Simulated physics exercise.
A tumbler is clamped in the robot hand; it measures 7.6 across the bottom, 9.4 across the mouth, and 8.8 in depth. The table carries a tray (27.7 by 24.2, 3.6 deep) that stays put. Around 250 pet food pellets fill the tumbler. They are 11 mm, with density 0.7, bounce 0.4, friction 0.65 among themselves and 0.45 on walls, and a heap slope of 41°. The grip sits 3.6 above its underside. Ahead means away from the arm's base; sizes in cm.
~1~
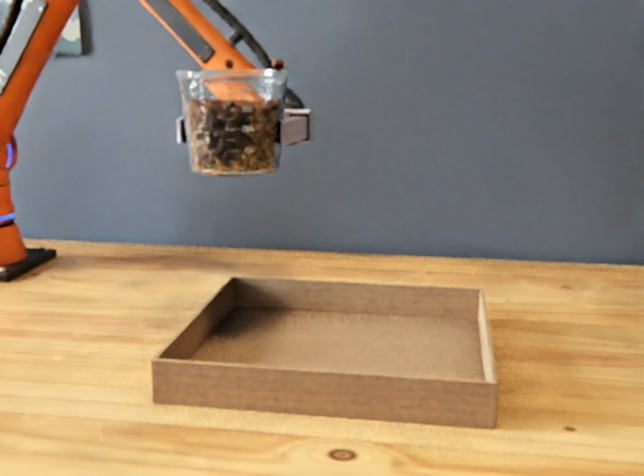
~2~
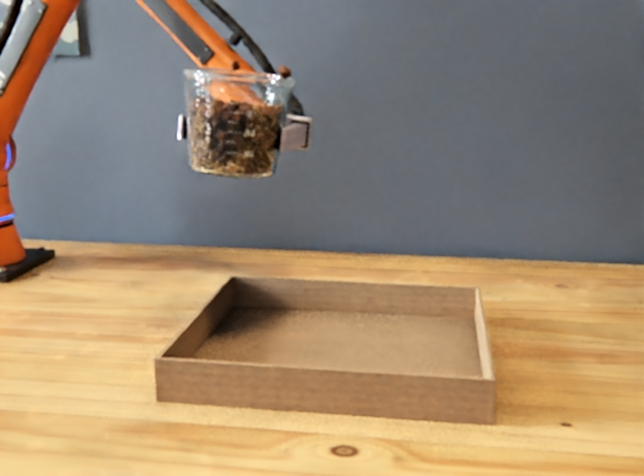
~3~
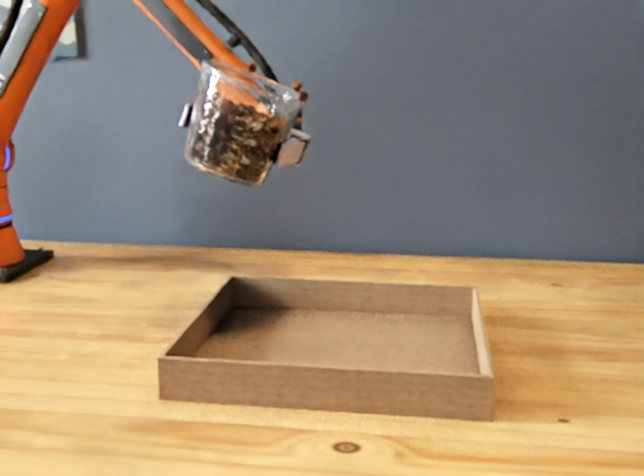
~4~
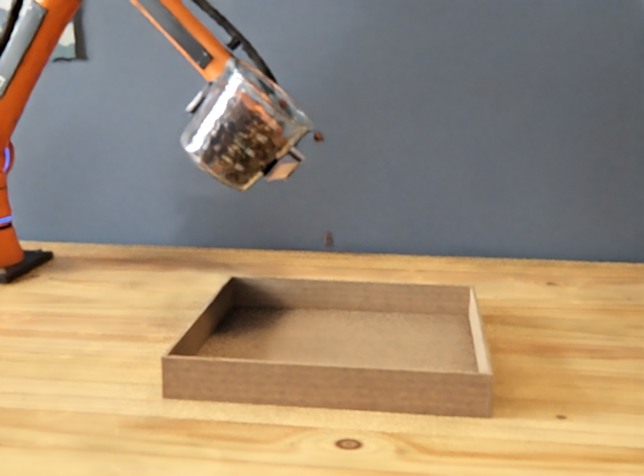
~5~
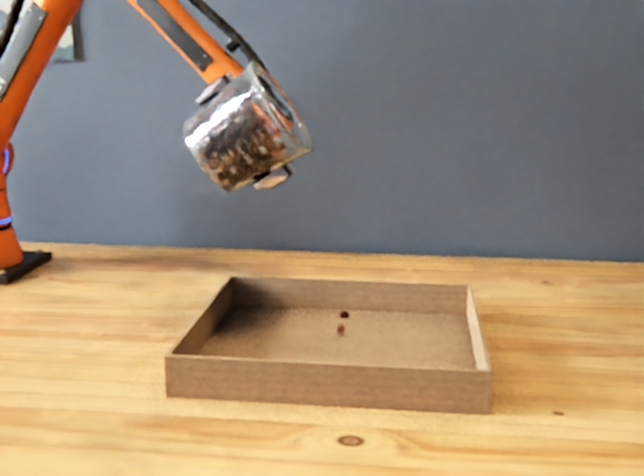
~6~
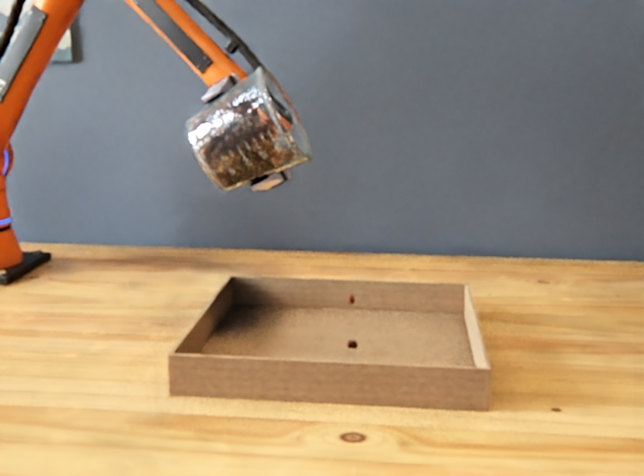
The footage shows an orange robot arm holding a clear tumbler of brown pellets above a shallow tray on a wooden table, tilting it steeply to the right as two pellets drop into the tray while the rest stay inside.
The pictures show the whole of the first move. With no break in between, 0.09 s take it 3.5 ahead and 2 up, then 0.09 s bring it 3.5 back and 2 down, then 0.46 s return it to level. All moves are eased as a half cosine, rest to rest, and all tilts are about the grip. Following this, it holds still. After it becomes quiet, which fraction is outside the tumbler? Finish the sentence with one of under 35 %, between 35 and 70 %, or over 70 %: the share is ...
The share is between 35 and 70 %.
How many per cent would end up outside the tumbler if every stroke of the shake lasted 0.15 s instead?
Roughly 10 percent then.
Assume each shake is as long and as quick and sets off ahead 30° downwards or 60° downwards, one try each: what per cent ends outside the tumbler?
Roughly 10 per cent, then 5 per cent.
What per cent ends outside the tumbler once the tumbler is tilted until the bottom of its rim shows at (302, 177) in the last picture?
Result: Approximately 90 %.
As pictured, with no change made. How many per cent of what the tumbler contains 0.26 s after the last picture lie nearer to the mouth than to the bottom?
Something like 60 percent sits in that half.
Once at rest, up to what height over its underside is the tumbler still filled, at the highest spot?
Height at rest: About 6.0 centimetres.
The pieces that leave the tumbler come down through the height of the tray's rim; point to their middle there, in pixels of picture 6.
Estimated centre near (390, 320) in pixels.
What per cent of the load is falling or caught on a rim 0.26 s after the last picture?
Around 50 per cent of the load.
Then, 0.26 s on, tilted 58° forward, highest piece 24 above the table; 125 in the tumbler, 2 in the tray, 127 in flight or on a rim.
Then, 0.51 s on, tilted 11° forward, highest piece 26 above the table; 137 in the tray, 115 in the tumbler, 1 on the table or floor, 1 in flight or on a rim.
Then, 0.84 s on, level, highest piece 24 above the table; 136 in the tray, 115 in the tumbler, 3 on the table or floor.
Then, 1.89 s on, level, highest piece 24 above the table; 136 in the tray, 115 in the tumbler, 3 on the table or floor.
In the end, 136 in the tray, 115 in the tumbler, 3 on the table or floor. That is 55 % outside the tumbler.
